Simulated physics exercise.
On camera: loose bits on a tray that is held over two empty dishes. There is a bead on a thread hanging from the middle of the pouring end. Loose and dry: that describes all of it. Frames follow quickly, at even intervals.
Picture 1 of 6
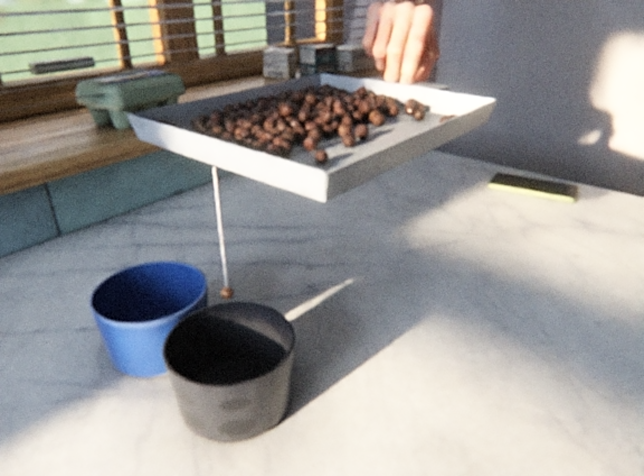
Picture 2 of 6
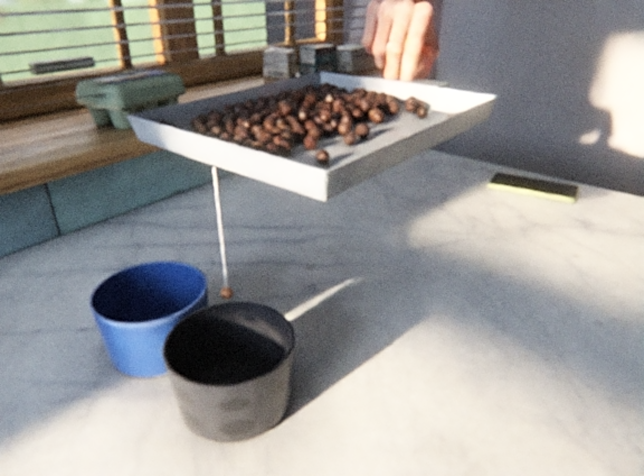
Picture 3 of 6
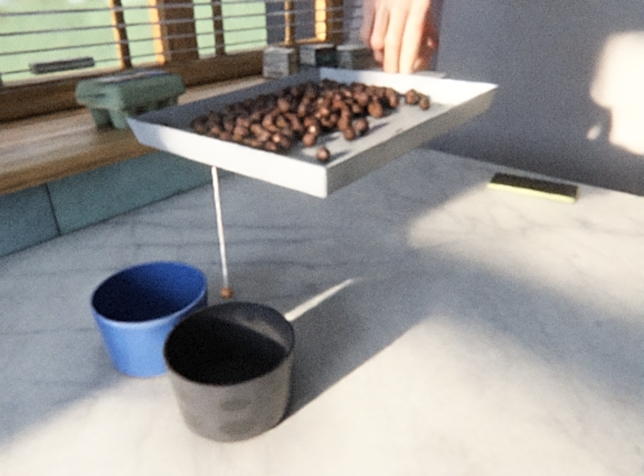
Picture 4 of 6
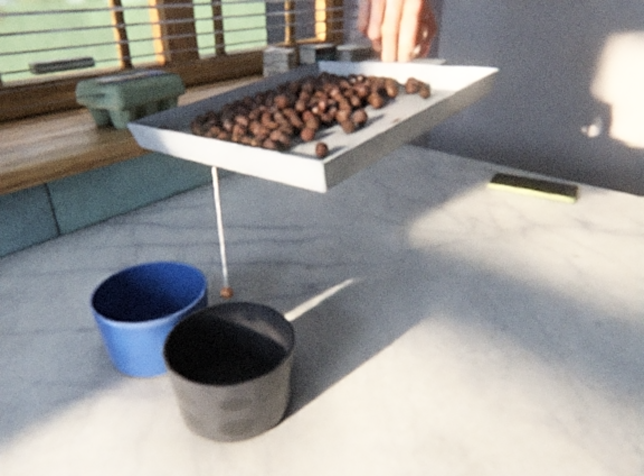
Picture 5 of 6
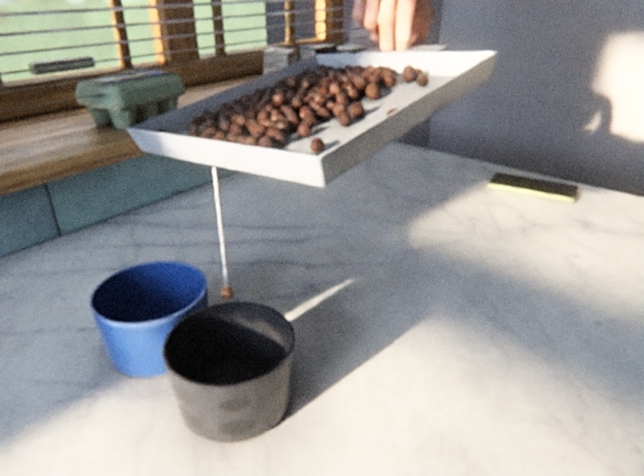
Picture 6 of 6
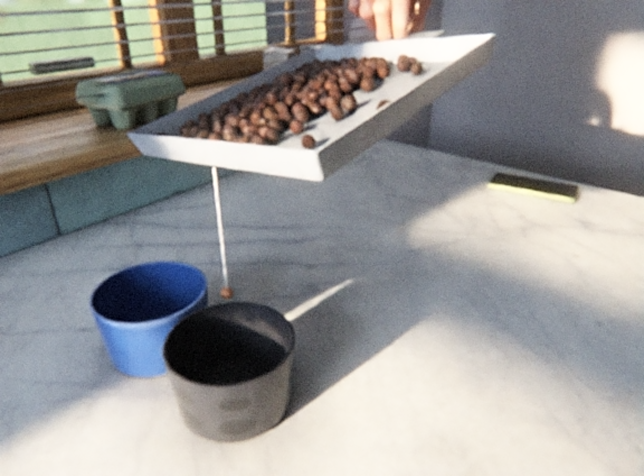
A white tray of brown chocolate balls, held by a hand at its back edge above a blue dish and a dark grey one, starts out level. The hand gradually raises the far side, tilting the tray slightly toward its left corner, and the balls shift a little that way while the dishes stay still and empty.
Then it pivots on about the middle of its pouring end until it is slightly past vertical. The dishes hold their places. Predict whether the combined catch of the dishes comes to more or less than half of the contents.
The combined catch is more than half.
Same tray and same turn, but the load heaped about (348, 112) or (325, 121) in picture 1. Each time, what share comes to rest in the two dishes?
Roughly 70 and 70 percent, in that order.
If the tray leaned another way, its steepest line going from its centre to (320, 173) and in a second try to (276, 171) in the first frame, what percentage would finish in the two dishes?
Respectively close to 10 and 30 in a hundred.
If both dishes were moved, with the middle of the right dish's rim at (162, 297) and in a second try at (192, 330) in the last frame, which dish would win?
The first try: The right-side dish. The second: The left-side dish.
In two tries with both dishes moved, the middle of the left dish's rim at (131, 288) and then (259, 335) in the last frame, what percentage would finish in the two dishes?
Respectively 70 % and 0 %.
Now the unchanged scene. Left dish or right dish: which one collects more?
Winner: The left side.
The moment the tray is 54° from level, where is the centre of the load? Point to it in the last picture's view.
(217, 92).
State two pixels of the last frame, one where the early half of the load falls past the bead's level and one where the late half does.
About (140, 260) to begin with, then about (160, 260).
Soon, tray tipped steeply; nearly all on the tray; a stray few in the air.
A while on, tray tipped right over; a small part on the tray; about half in the left dish; about a quarter outside both; a small part in the air.
Towards the end, tray tipped past a quarter turn; about two thirds in the left dish; about a third outside both.
Finally, tray tipped past a quarter turn; none in the right dish; about two thirds in the left dish; about a third outside both.
